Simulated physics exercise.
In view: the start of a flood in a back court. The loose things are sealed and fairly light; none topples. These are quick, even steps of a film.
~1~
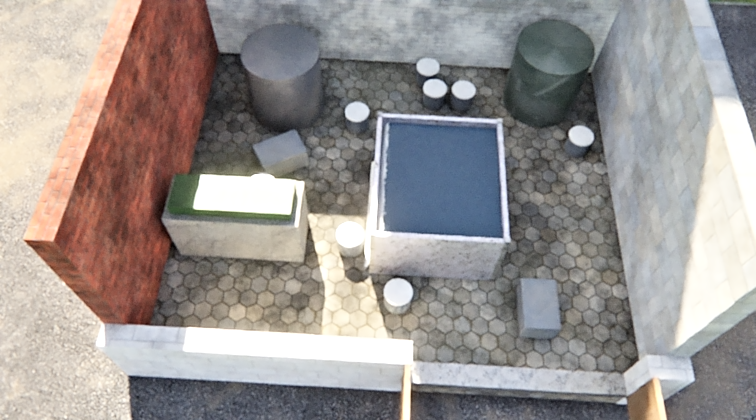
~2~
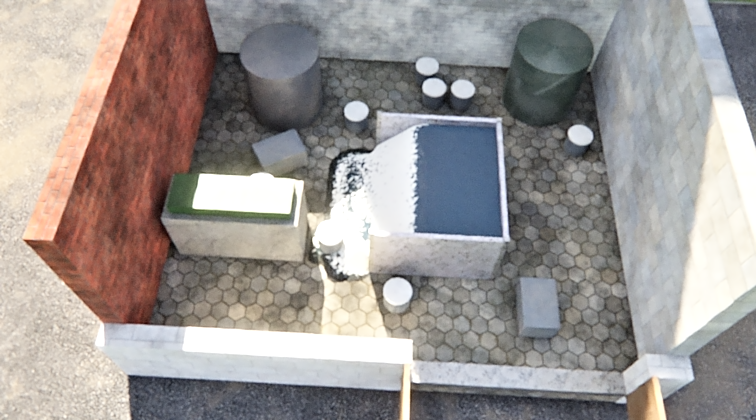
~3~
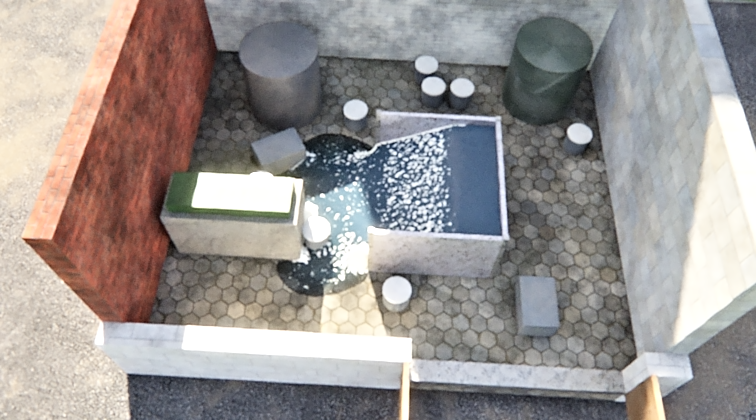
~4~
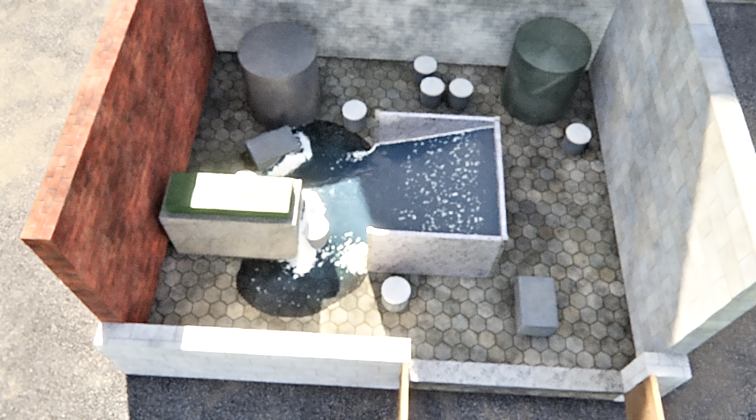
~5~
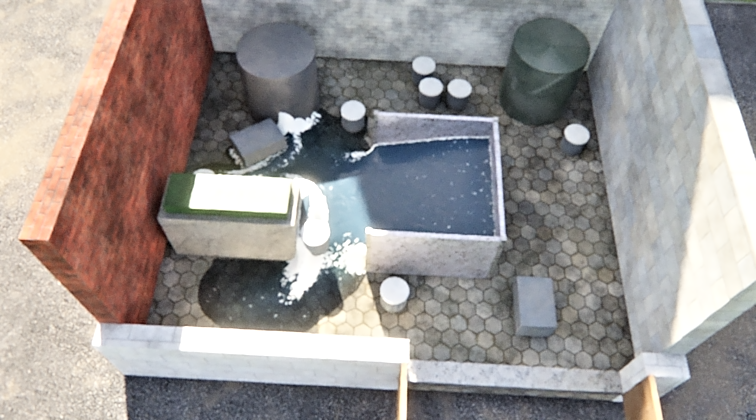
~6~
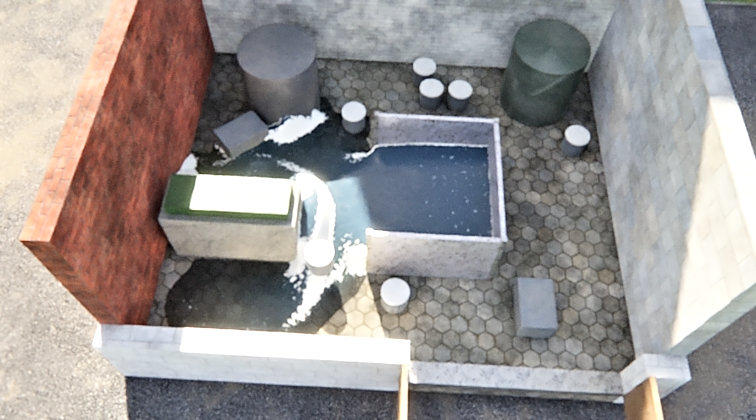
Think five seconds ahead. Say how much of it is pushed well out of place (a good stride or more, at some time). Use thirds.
Share: Two thirds or more.
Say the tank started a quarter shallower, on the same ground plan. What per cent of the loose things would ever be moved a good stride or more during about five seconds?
Roughly 80 per cent.
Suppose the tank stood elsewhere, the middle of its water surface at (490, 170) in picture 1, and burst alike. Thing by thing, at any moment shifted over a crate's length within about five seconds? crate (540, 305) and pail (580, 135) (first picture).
In that order: Never so far, under that.
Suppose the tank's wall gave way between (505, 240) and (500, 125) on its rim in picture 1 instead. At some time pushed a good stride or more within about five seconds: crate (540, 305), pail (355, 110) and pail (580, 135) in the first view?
One after the other: Swept aside, yes, moved that far.
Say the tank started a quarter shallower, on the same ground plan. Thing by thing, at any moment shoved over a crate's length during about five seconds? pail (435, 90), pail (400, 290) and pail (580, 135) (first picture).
In turn: Swept aside, swept aside, less than that.
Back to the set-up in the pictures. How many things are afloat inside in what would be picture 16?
1 of them.
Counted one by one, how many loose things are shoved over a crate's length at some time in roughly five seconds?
It comes to 8.
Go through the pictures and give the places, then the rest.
In the first picture, a pail at (262, 184) rests on the ground; a crate at (280, 148) rests on the ground; 0 of 10 have shifted.
In the second picture, a pail at (261, 183) rests on the ground; a crate at (279, 148) rests on the ground; 1 of 10 have shifted.
In the third picture, a pail at (261, 182), on the bottom; a crate at (278, 146) rests on the ground; 1 of 10 have shifted.
In the fourth picture, a pail at (244, 181) rests on the ground, close to its start; a crate at (273, 144) rests on the ground, close to its start; 3 of 10 have shifted.
In the fifth picture, a pail at (203, 180) rests on the ground, a stride from its start; a crate at (258, 137), on the bottom, close to its start; 3 of 10 have shifted.
In the sixth picture, a pail at (186, 179), afloat, a stride from its start; a crate at (241, 130) rests on the ground, a stride from its start; 3 of 10 have shifted.
A moment on, 3 of 10 are well off their spots; 1 afloat.
Next, 3 of 10 are well off their spots; 1 afloat.
Later, 7 of 10 are well off their spots; 5 afloat.
In the end, 7 of 10 are well off their spots, and 8 have been at some point; 4 afloat.
